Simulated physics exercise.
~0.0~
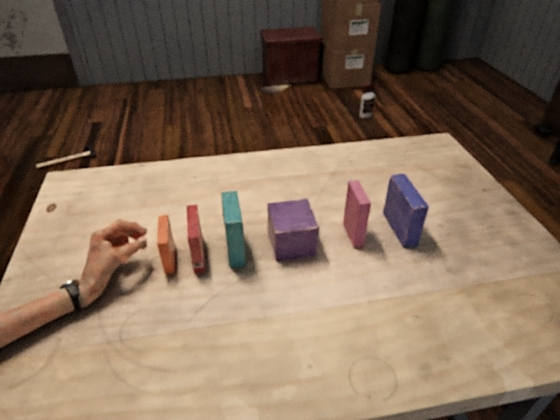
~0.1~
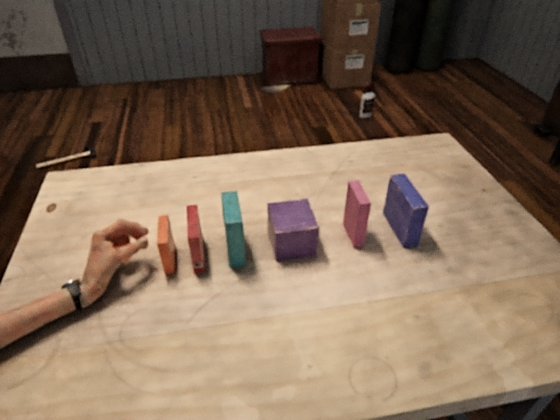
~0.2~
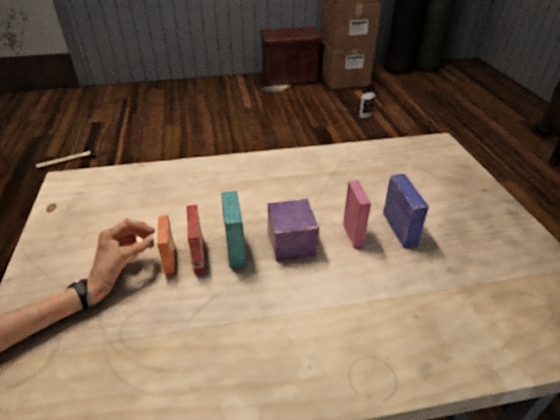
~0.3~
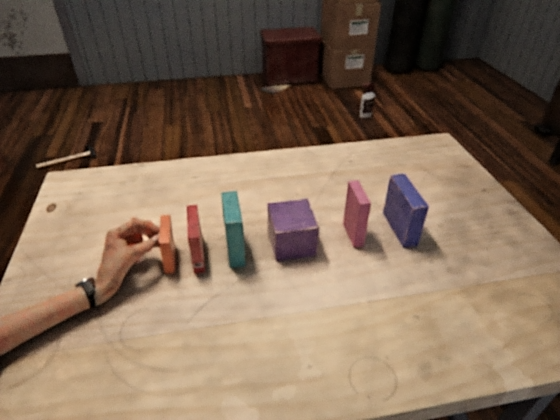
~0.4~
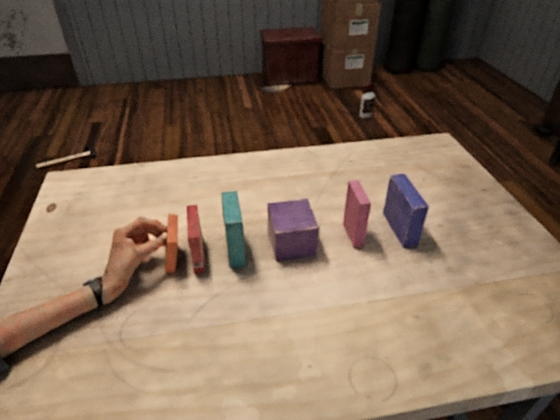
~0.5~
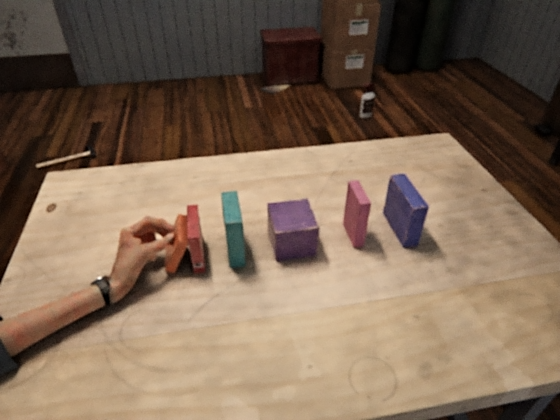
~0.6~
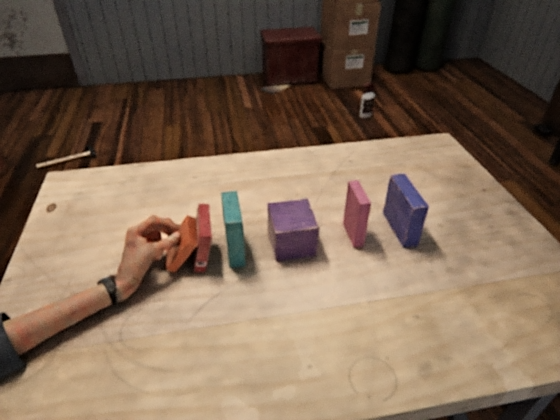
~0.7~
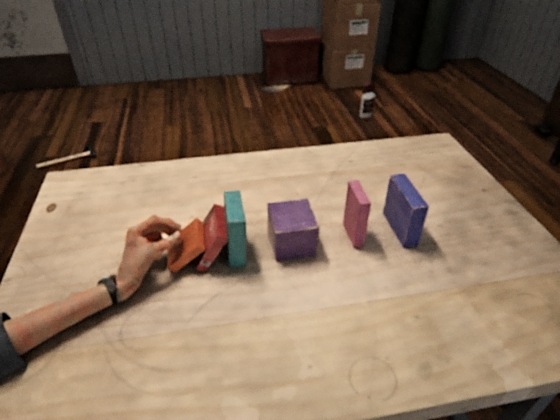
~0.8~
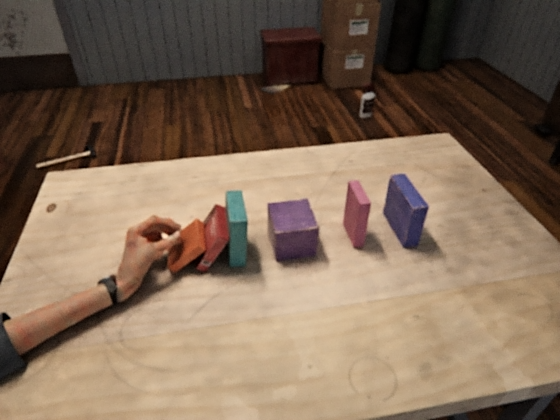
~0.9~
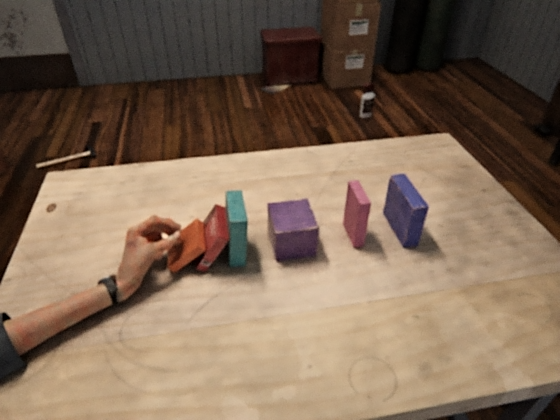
On a wooden table, a hand slowly pushed an orange board rightward until it tipped into a red packet, which leaned against a turquoise board and left it slightly askew, while the purple block and the pink and blue boards stayed standing.
